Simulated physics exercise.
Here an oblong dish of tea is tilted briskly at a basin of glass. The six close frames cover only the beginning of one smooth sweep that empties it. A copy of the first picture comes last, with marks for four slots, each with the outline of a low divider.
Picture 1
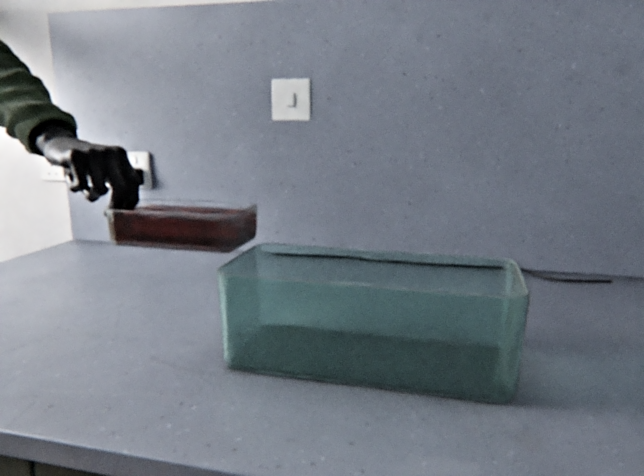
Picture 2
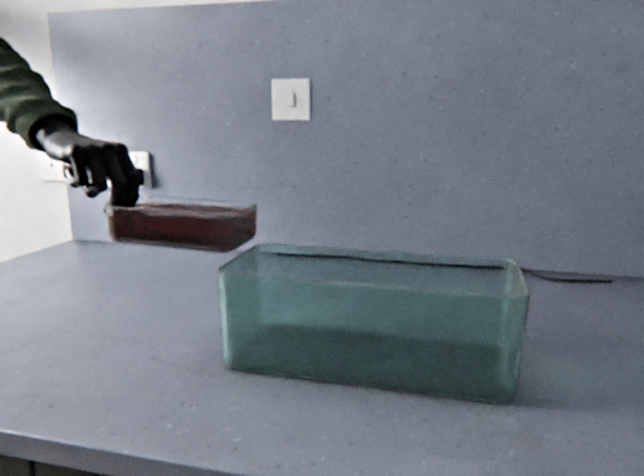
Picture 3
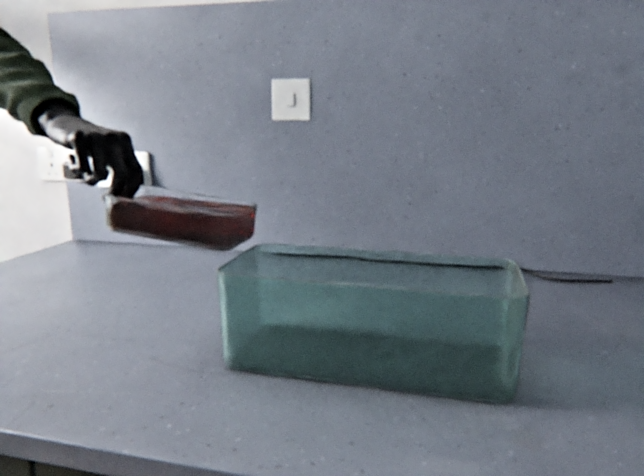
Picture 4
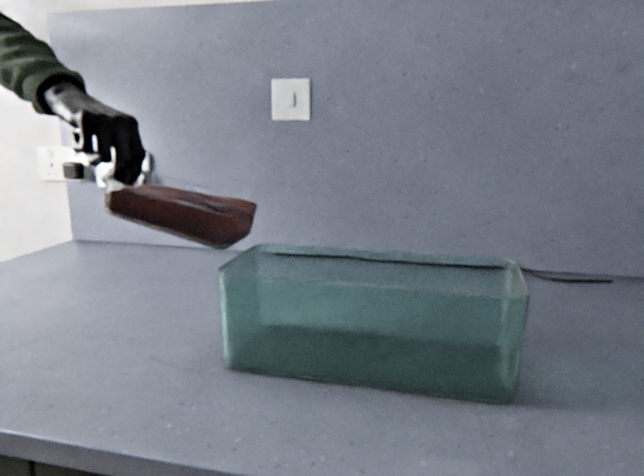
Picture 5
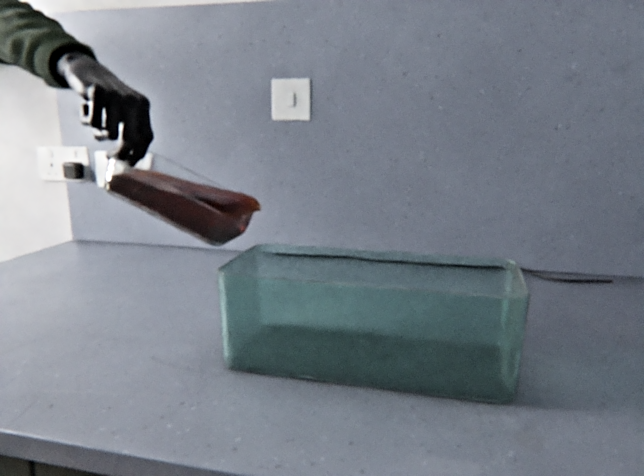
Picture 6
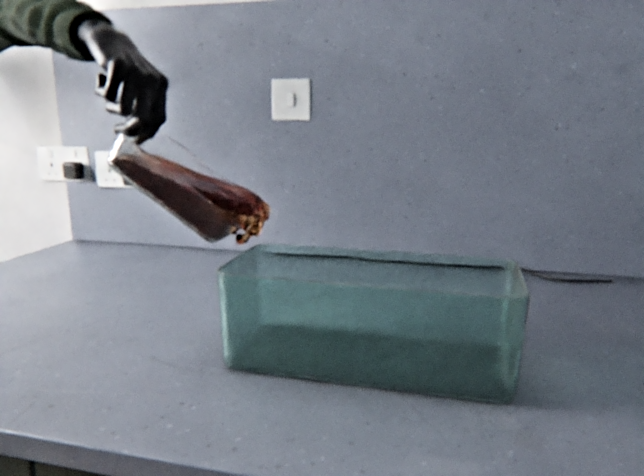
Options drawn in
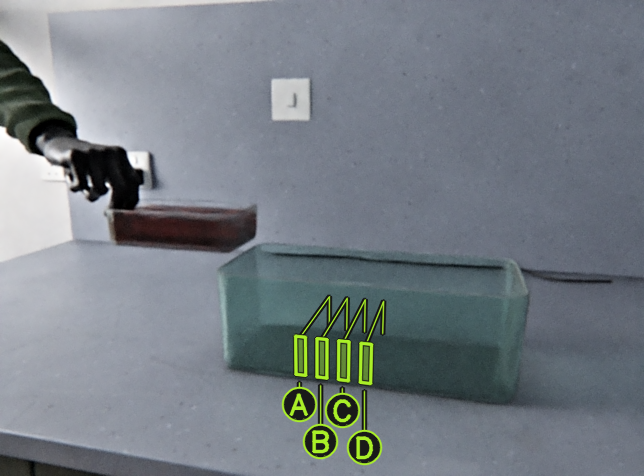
A grey speckled worktop against a matching wall with a white switch is seen from the front and slightly above, by a camera that stays still. A greenish glass basin sits at centre right, and at left a dark hand in a green sleeve holds an oblong clear dish of reddish-brown tea. The hand rises and tilts the dish steeply down to the right, and tea slides to its lower end and begins to emerge over the lip.
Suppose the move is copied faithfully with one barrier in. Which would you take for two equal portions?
It is B.
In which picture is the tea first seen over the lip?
Picture 4.
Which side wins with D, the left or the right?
More ends on the left.
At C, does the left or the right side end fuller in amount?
More ends on the left.
On the marked copy, A at (299, 382); B at (320, 385); C at (342, 388); D at (364, 391).
With A, about 20 % ends left of the wall and 76 % right of it; 5 % is lost outside.
With B, about 42 % ends left of the wall and 55 % right of it; 3 % is lost outside.
With C, about 79 % ends left of the wall and 17 % right of it; 4 % is lost outside.
With D, about 89 % ends left of the wall and 7 % right of it; 3 % is lost outside.
